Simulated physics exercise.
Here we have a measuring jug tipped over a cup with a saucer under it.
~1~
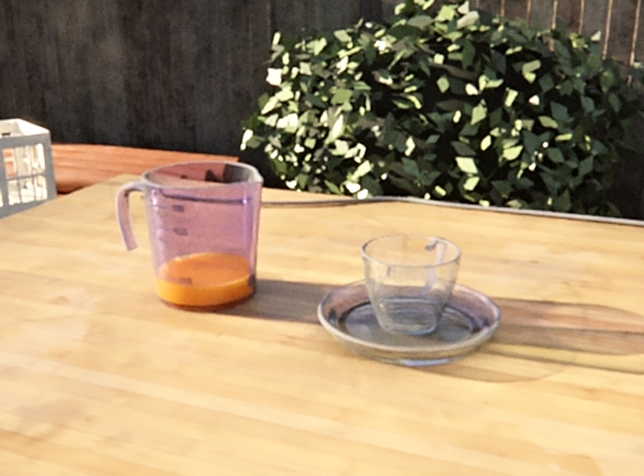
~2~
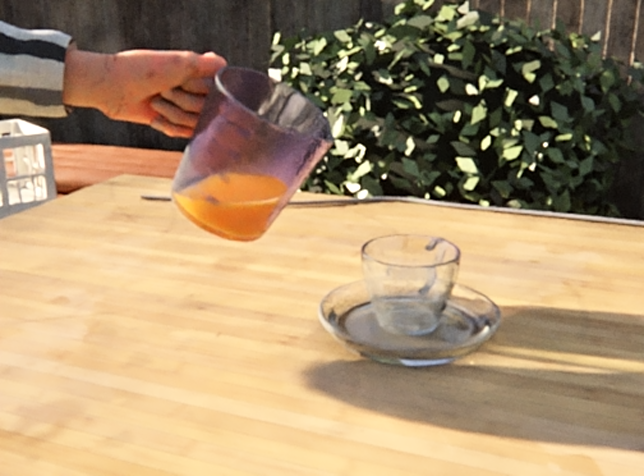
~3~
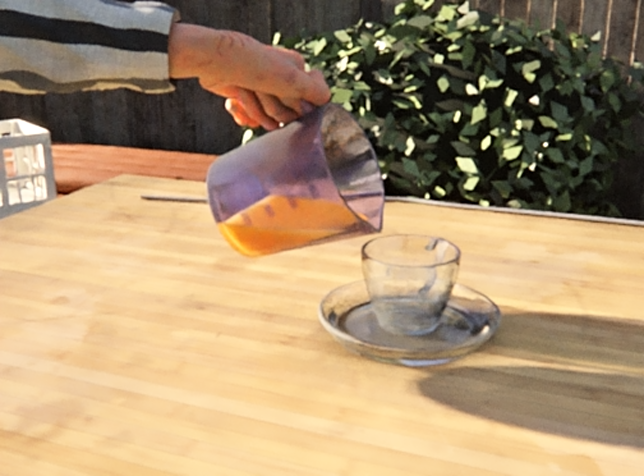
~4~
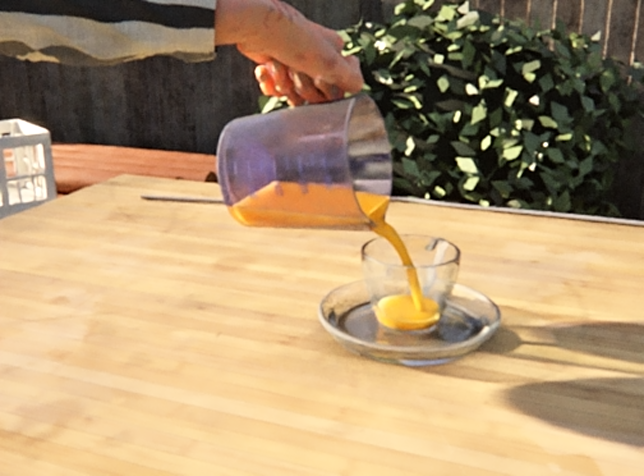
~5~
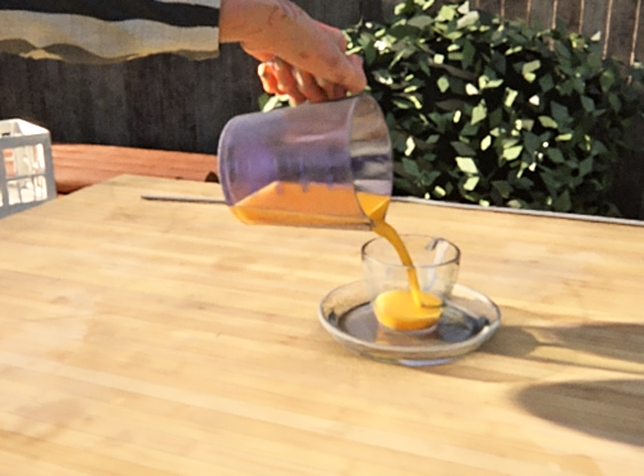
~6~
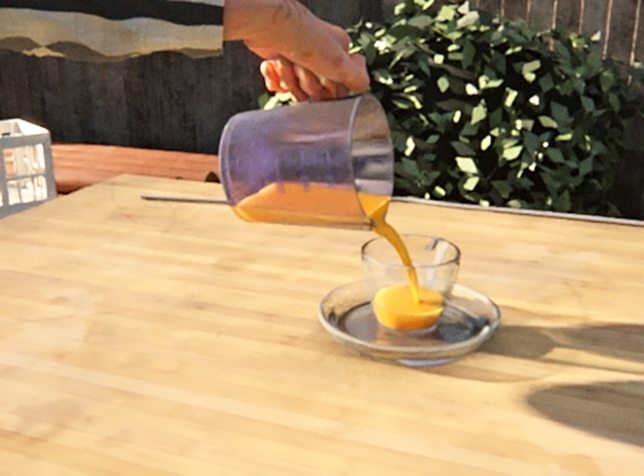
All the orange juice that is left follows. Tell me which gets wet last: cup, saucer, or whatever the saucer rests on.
The cup holds everything.
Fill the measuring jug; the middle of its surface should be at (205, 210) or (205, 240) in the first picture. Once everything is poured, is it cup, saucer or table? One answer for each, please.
As listed: Past the saucer, reaches the saucer.
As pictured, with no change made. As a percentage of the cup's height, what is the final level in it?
Roughly 65 in a hundred.
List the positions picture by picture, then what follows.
In the first picture, at the start; measuring jug (204, 232) nearly empty; cup (410, 284) empty; saucer (382, 352) dry.
In the second picture, a hand has the measuring jug; measuring jug (248, 154) tipped 30° with all of its load; cup (410, 284) empty.
In the third picture, the measuring jug is tipped; measuring jug (298, 184) tipped 65° with all of its load; cup (410, 284) empty.
In the fourth picture, the stream is running; measuring jug (309, 166) tipped 80° with nearly all of its load; cup nearly empty, surface at (409, 308).
In the fifth picture, the stream is running; measuring jug (310, 164) tipped 80° with about three quarters of its load; cup (410, 284) about a quarter full.
In the sixth picture, the stream is running; measuring jug (311, 163) tipped 80° with about two thirds of its load; cup about a quarter full, surface at (409, 300); saucer (382, 352) dry.
Shortly, the cup is about half full; the saucer is dry.
Then, the cup is about two thirds full; the saucer is dry.
At the finish, the cup is about two thirds full; the saucer is dry.
